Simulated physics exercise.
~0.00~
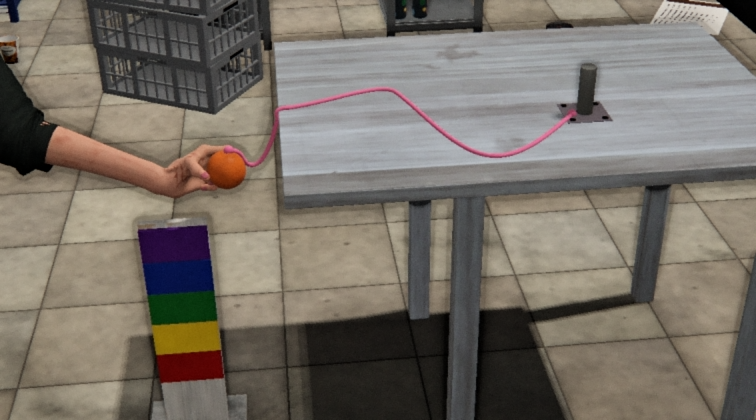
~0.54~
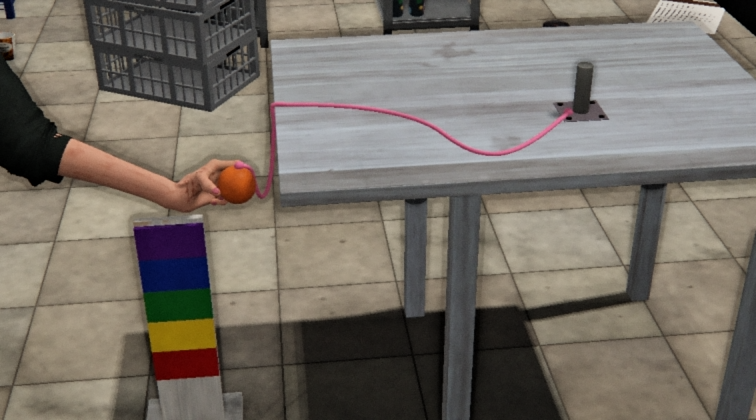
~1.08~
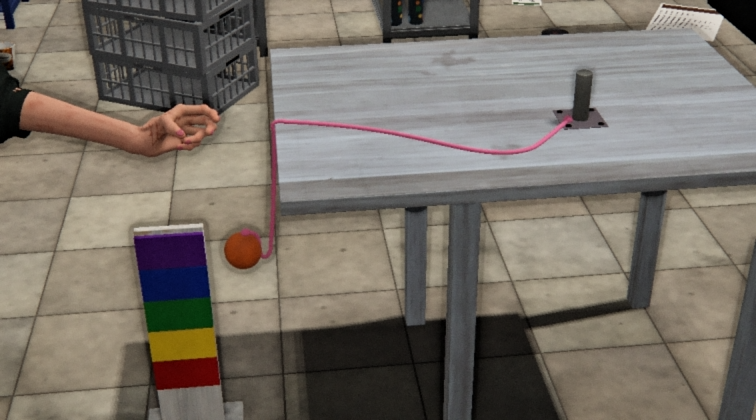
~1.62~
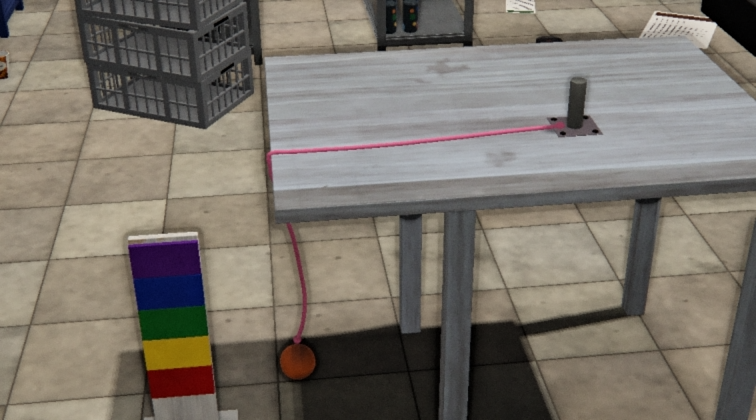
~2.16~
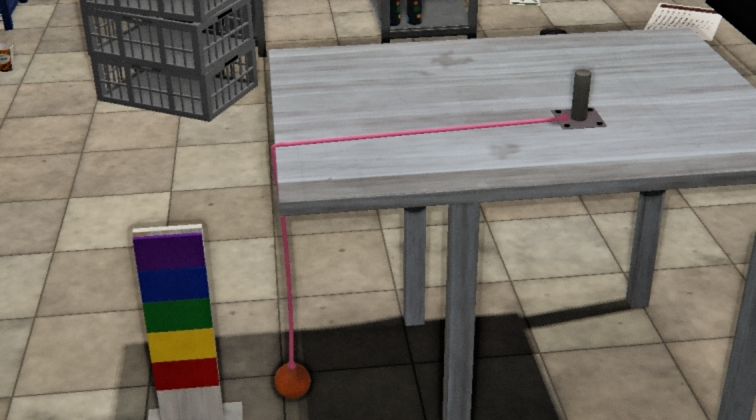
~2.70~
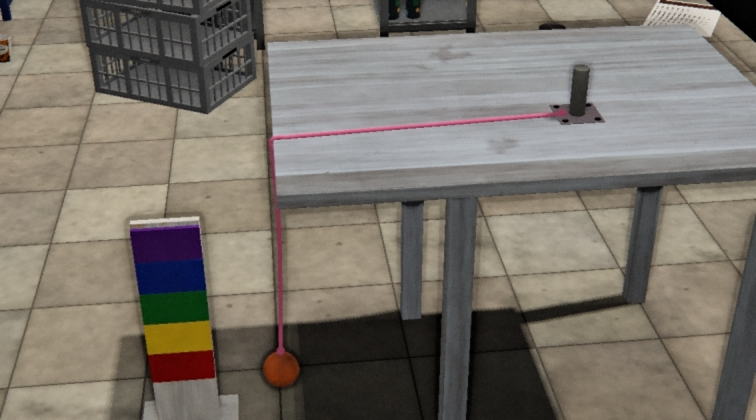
An orange ball on a pink cord tied to a tabletop post was held beyond the table's left edge, then released by a hand; it dropped past the coloured bands, pulled the cord taut, swayed slightly and ended hanging level with the red band.
